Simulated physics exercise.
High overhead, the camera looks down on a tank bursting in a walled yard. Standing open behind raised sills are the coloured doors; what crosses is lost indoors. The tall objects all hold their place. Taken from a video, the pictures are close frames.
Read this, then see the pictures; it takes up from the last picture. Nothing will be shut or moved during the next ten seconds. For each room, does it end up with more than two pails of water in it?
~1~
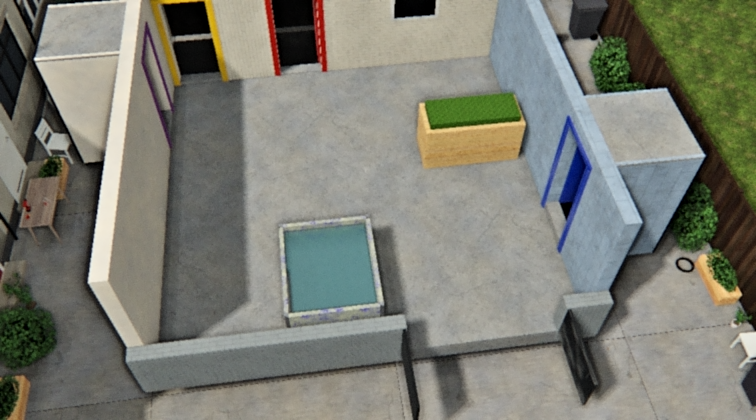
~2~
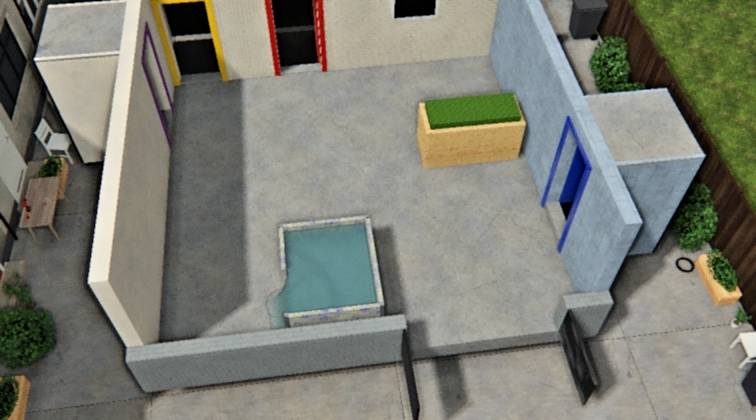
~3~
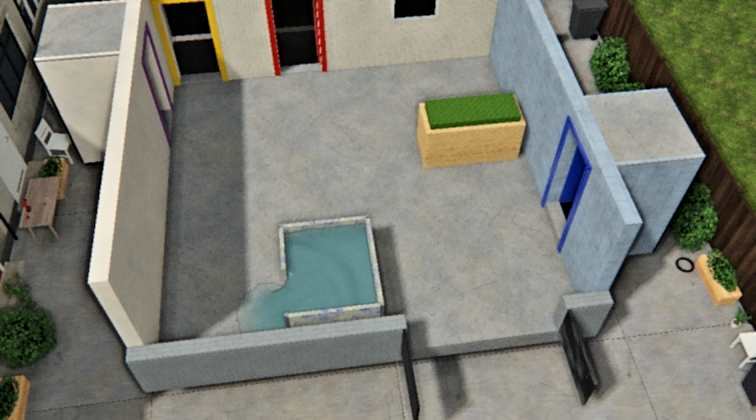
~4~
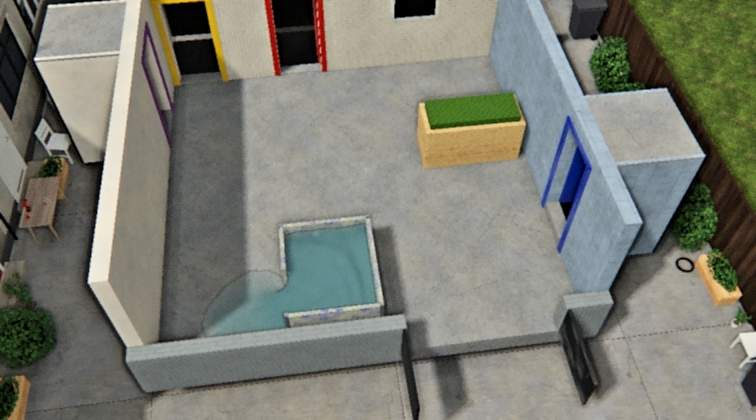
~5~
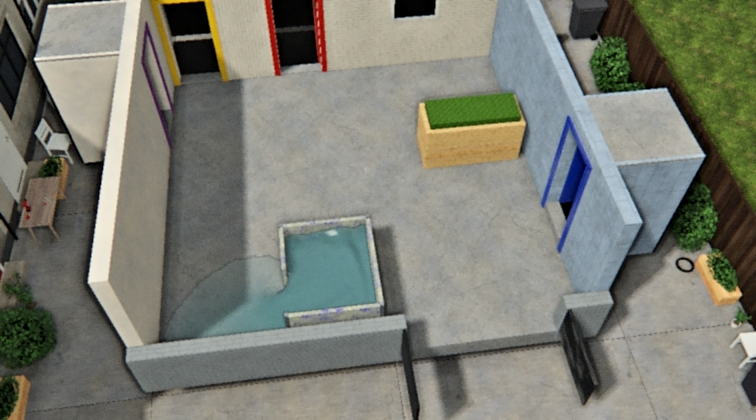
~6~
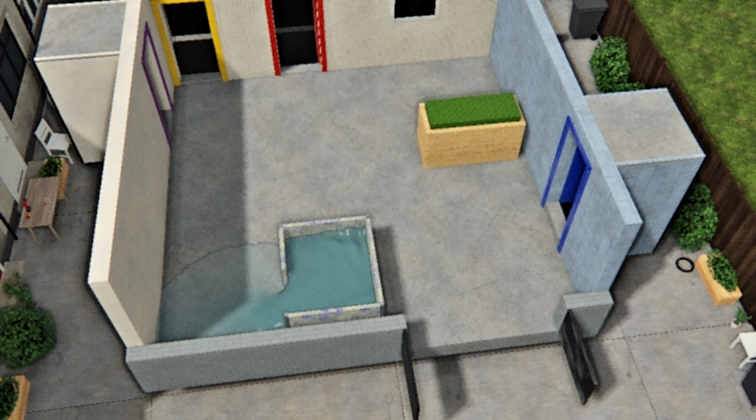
In order: The blue door ends up within two buckets, the red door ends up over two buckets, the yellow door ends up over two buckets, the purple door ends up within two buckets.
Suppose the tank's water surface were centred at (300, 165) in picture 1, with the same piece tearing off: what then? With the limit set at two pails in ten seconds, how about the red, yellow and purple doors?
Red door stays within it; yellow door exceeds it; purple door stays within it.
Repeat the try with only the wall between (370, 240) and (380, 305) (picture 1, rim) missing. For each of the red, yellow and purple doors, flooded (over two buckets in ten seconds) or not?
As I see it, the red door stays within limits, the yellow door stays within limits and the purple door stays within limits.
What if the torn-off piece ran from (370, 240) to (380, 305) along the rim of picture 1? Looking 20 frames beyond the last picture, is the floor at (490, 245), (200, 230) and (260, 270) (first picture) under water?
In turn: Inundated, then untouched, then untouched.
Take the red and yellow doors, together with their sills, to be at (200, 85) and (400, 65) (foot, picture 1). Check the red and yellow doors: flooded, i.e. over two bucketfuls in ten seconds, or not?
After that, the red door tops the limit and the yellow door stays within the limit.
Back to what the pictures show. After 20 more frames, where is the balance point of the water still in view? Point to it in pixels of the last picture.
Near (248, 250) in the last view.
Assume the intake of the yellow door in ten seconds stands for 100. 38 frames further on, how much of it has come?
65 %.
A moment on, water covers 10 % of the floor; the blue door not reached, the red door not reached, the yellow door not reached, the purple door not reached.
Next, water covers 15 % of the floor; the blue door not reached, the red door not reached, the yellow door not reached, the purple door not reached.
Then, water covers 40 % of the floor; the blue door not reached, the red door not reached, the yellow door under two buckets in, the purple door wet at the sill, nothing in.
Later, water covers 55 % of the floor; the blue door not reached, the red door over two buckets in, the yellow door far over two buckets in, the purple door wet at the sill, nothing in.
In the end, water covers 65 % of the floor; the blue door not reached, the red door over two buckets in, the yellow door far over two buckets in, the purple door wet at the sill, nothing in.
